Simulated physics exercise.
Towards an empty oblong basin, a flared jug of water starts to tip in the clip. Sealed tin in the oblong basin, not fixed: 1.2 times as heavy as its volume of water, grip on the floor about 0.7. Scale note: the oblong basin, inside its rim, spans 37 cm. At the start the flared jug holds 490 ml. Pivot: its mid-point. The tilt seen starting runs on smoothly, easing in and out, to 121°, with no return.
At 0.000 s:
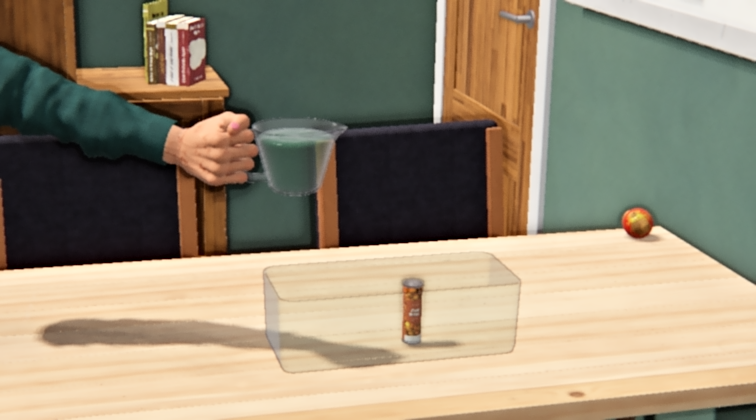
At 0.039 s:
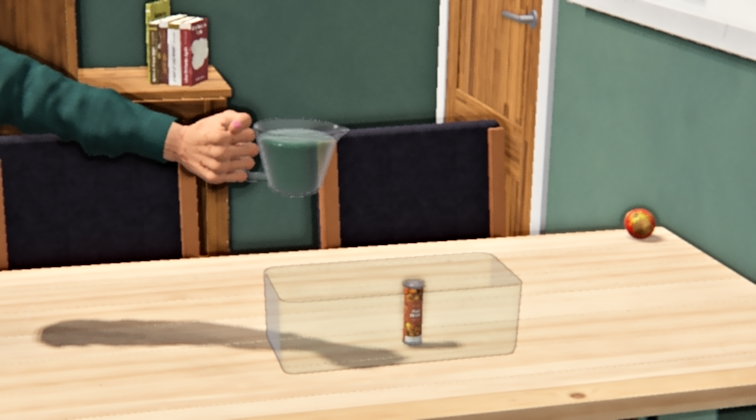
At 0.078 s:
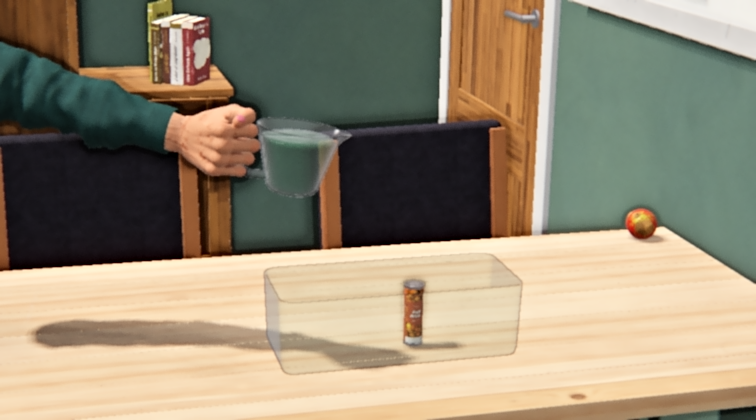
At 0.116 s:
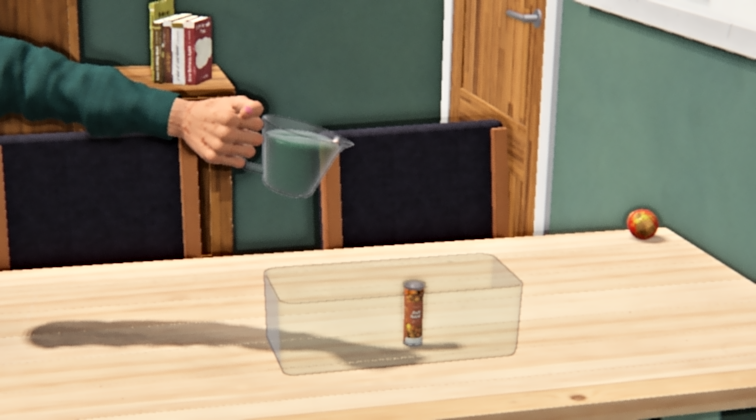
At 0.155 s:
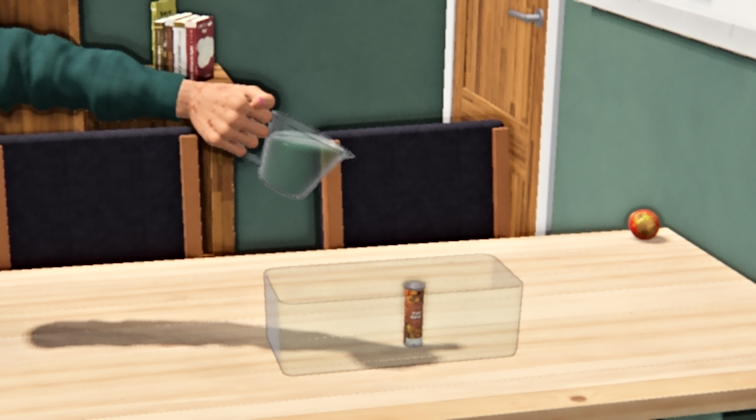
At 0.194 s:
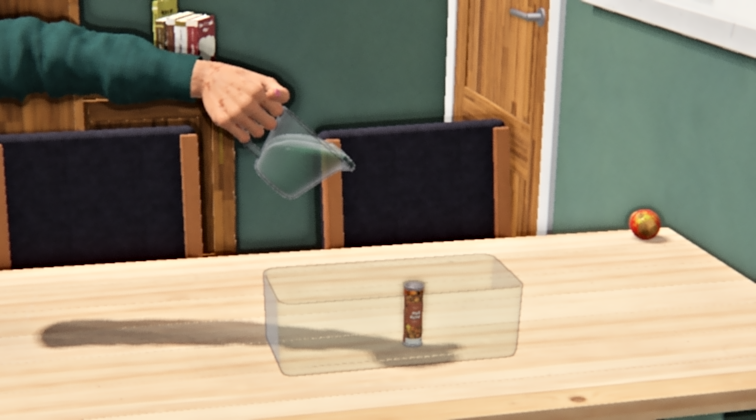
A hand in a green sleeve steadily tilting a clear jug of water rightward above a transparent basin on a wooden table.
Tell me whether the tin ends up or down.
It holds.
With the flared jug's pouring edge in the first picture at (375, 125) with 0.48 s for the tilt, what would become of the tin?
Then the tin comes down.
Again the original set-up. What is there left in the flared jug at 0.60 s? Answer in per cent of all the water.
Around 0 in a hundred is still there.
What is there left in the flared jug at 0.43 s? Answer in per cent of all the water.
Roughly 14 %.
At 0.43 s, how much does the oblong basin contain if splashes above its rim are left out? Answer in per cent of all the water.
Estimate - around 42 in a hundred parts.
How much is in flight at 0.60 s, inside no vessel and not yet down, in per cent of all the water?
Near 7 percent.
After 0.43 s the tilt is 118° and 13 per cent is still to pour; the tin stands where it began.
After 0.60 s the tilt is 121° and 0 per cent is still to pour; the tin stands where it began.
After 0.78 s the tilt is 121° and 0 per cent is still to pour; the tin stands where it began.
After 0.98 s the tilt is 121° and 0 per cent is still to pour; the tin stands where it began.
In the end the tin stands where it began.
